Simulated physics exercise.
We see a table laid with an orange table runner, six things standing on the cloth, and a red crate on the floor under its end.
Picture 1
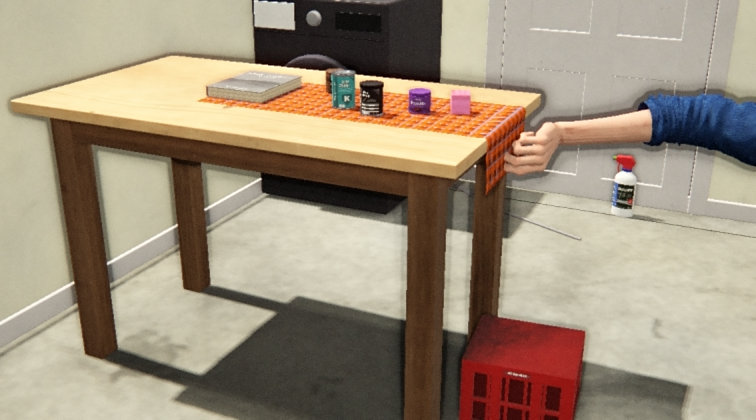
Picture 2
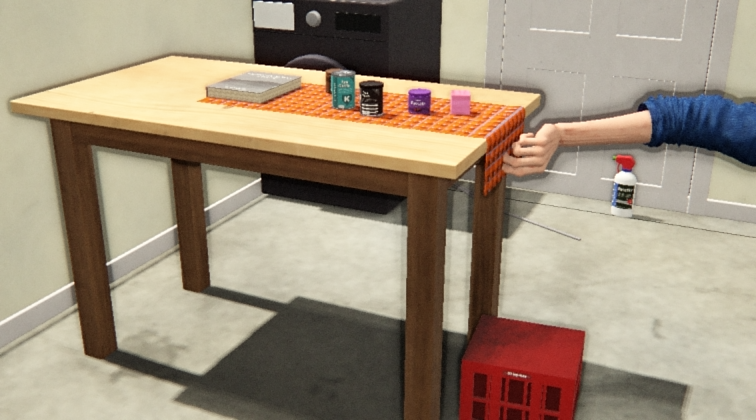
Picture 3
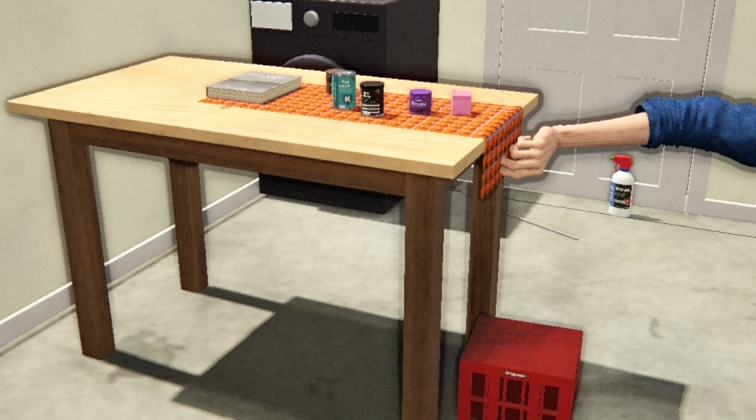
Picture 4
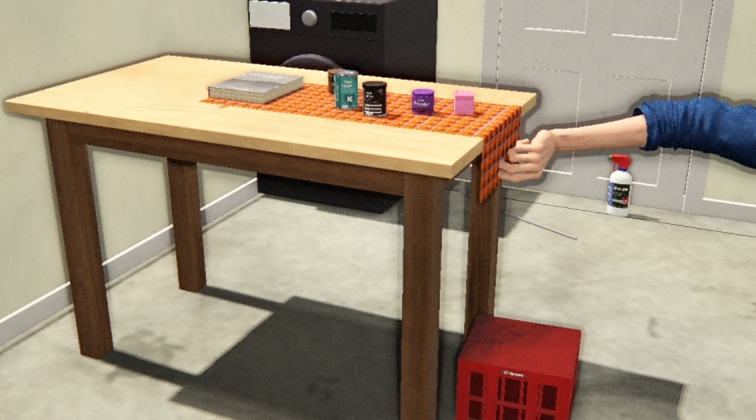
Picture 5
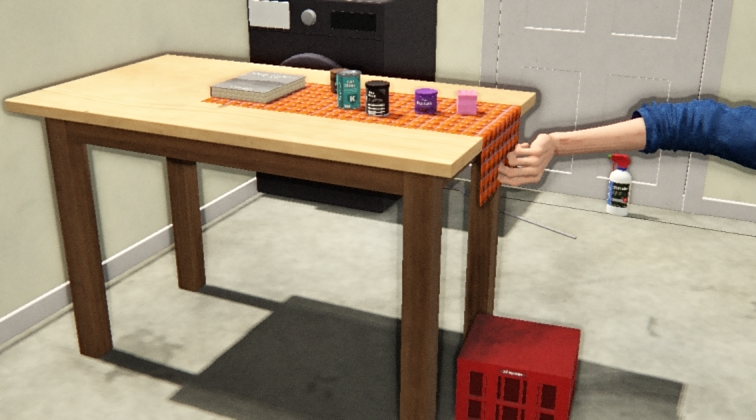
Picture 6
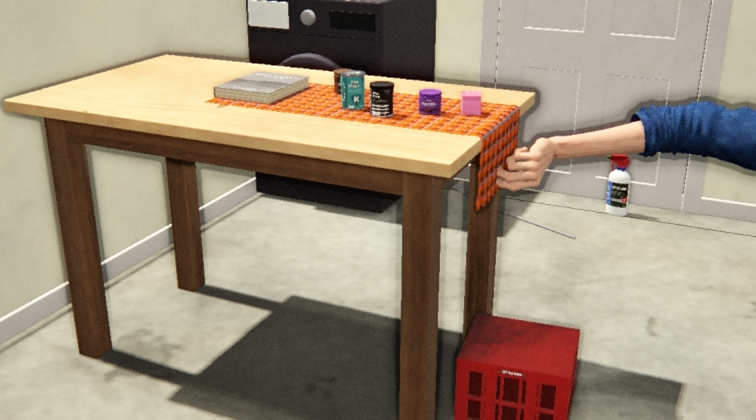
An orange table runner slides slowly right as a hand pulls it, carrying small containers along.
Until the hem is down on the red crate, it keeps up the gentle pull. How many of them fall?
Yeah well, the pull sends off four pieces and stops there.
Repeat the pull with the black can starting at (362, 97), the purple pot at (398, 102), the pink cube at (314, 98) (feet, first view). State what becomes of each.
Black can: Lost. Purple pot: Lost. Pink cube: Safe.
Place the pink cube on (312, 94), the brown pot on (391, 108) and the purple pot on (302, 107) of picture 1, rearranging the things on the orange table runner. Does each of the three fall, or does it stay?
Here's how it goes: The pink cube makes it through, the brown pot ends up down, and the purple pot makes it through.
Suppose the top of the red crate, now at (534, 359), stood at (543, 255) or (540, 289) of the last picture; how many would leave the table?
Totals 1, 2.
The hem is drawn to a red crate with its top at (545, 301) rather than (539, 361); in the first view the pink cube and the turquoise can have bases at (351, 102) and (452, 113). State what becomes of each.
Here's what happens: The pink cube remains aboard, the turquoise can leaves its perch.
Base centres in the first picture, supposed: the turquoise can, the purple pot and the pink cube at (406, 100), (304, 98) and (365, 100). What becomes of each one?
The turquoise can ends up off; the purple pot stays put; the pink cube ends up off.
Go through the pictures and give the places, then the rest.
The first frame shows hem (485, 195); pink cube (461, 92); purple pot (420, 91); black can (372, 83); turquoise can (343, 72); brown pot (335, 70); top of the crate (539, 361).
The second frame shows hem (485, 196); pink cube (461, 92).
The third frame shows hem (481, 199); purple pot (421, 91).
The fourth frame shows hem (480, 203); black can (375, 83); top of the crate (536, 360).
The fifth frame shows hem (480, 207); turquoise can (349, 72).
The sixth frame shows hem (476, 211); pink cube (472, 93); purple pot (430, 91); black can (382, 83); turquoise can (353, 73); brown pot (343, 71).
Early on, hem near (497, 257); pink cube gone.
Midway, hem near (496, 319); pink cube, purple pot and black can gone.
Finally, hem on the crate; pink cube, purple pot, black can and turquoise can gone. The answer is four.
